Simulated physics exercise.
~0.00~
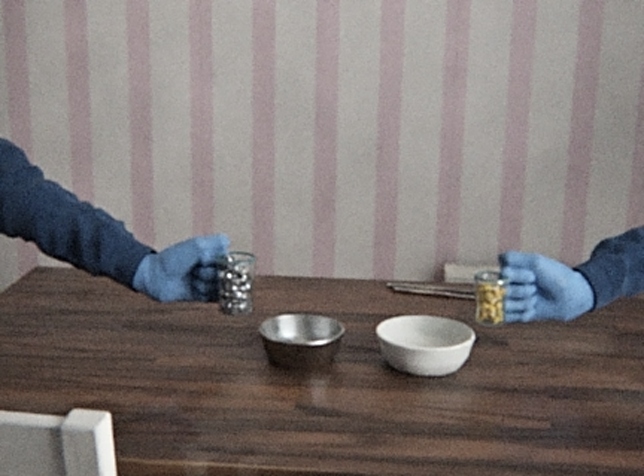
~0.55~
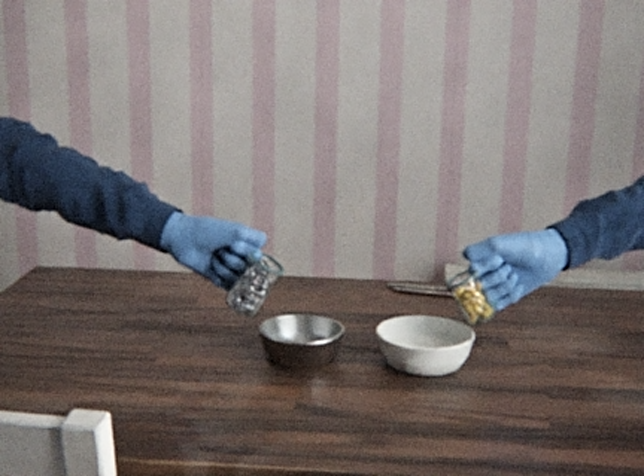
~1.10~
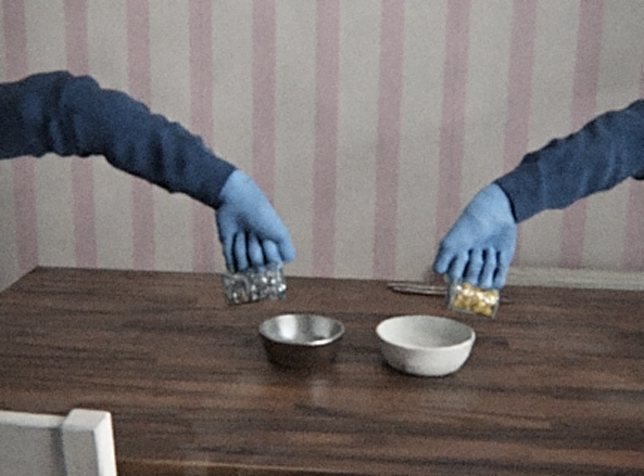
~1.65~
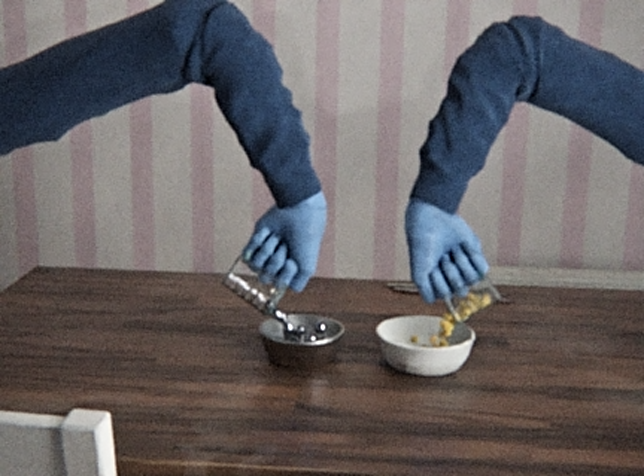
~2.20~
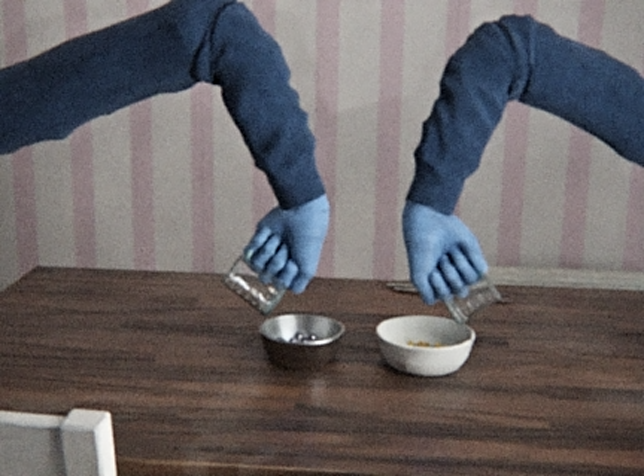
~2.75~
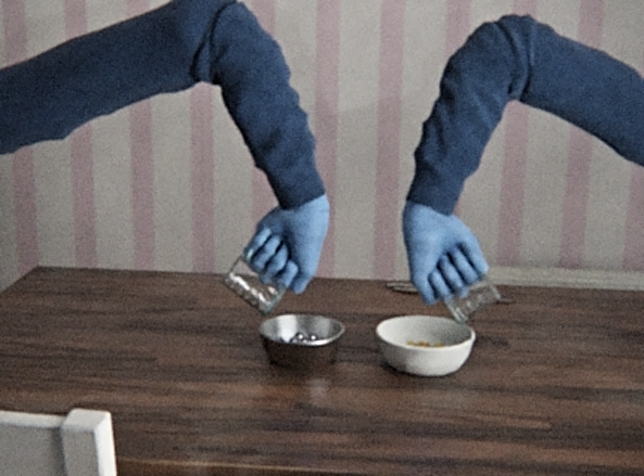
At first, two blue-gloved hands hold small clear cups upright above a dark wooden table, the left one filled with silvery pieces and the right one with yellow pieces. The hands move inward and tilt the cups toward a metal bowl and a white bowl. Both cups come onto their sides with their contents still inside. The arms then arch higher as the cups tip downward, and the silvery pieces drop into the metal bowl while the yellow ones tumble into the white bowl. Finally, the hands hold the emptied cups still, with all the pieces resting in the bowls.
